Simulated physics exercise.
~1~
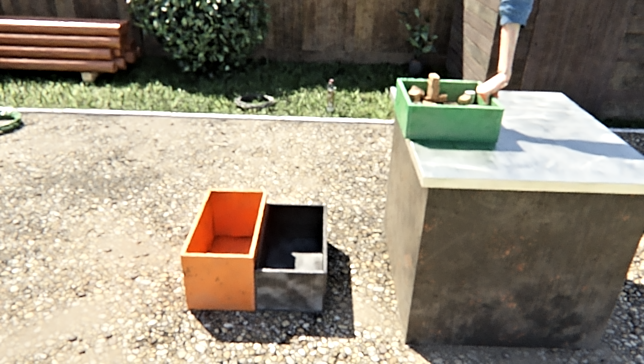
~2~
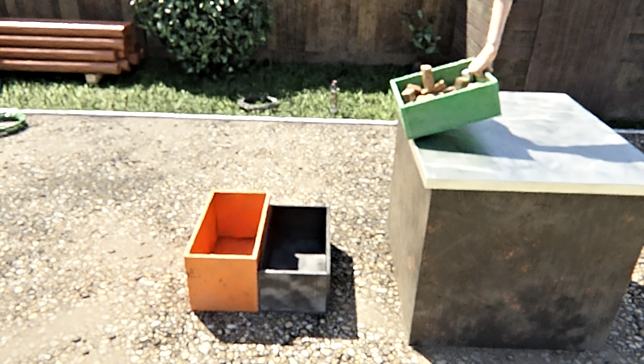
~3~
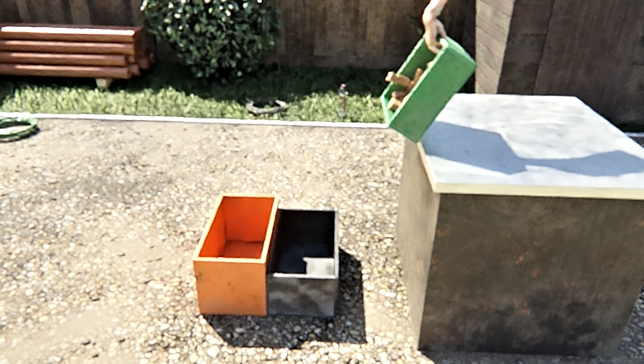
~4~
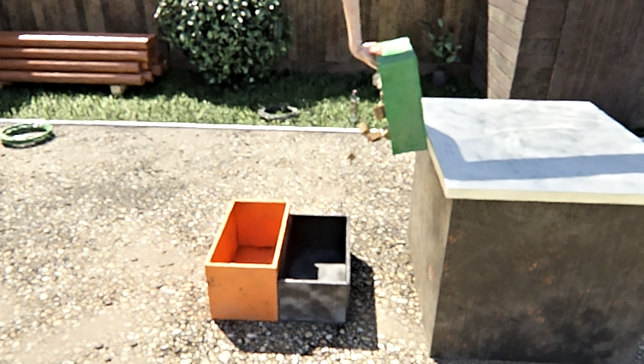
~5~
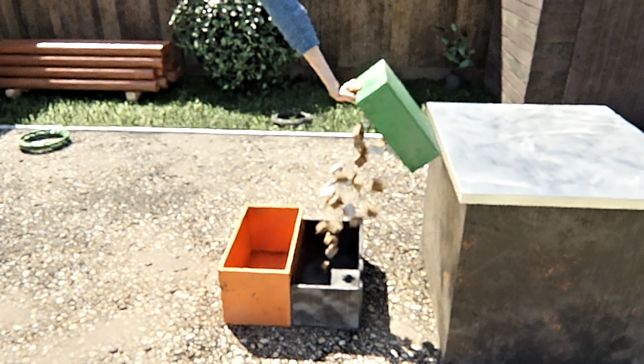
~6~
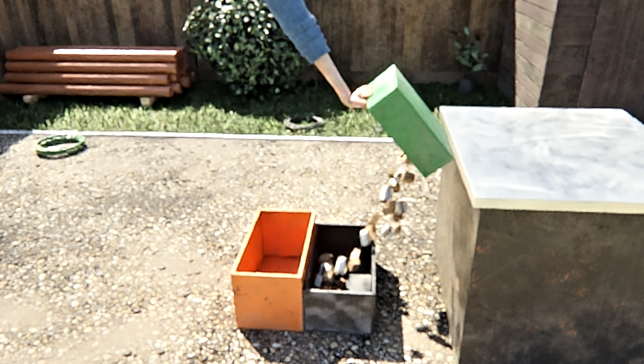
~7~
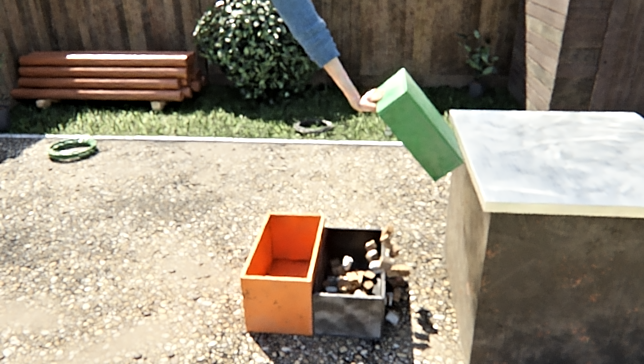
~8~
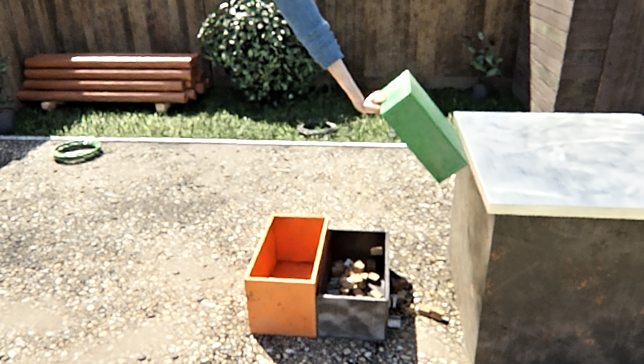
A hand holds a green crate of small brown blocks on a pale-topped bench at the right of a sunlit gravel yard, seen from slightly above. On the ground to the left sit an open orange bin and a black tub, side by side and empty, with stacked timber, a bush and a wooden fence behind. The hand lifts and tips the crate leftward over the bench's edge until it hangs steeply. The blocks tumble out in a stream as the view pans slightly left. Most land in the black tub, a few lie on the gravel beside it, and the orange bin stays empty.
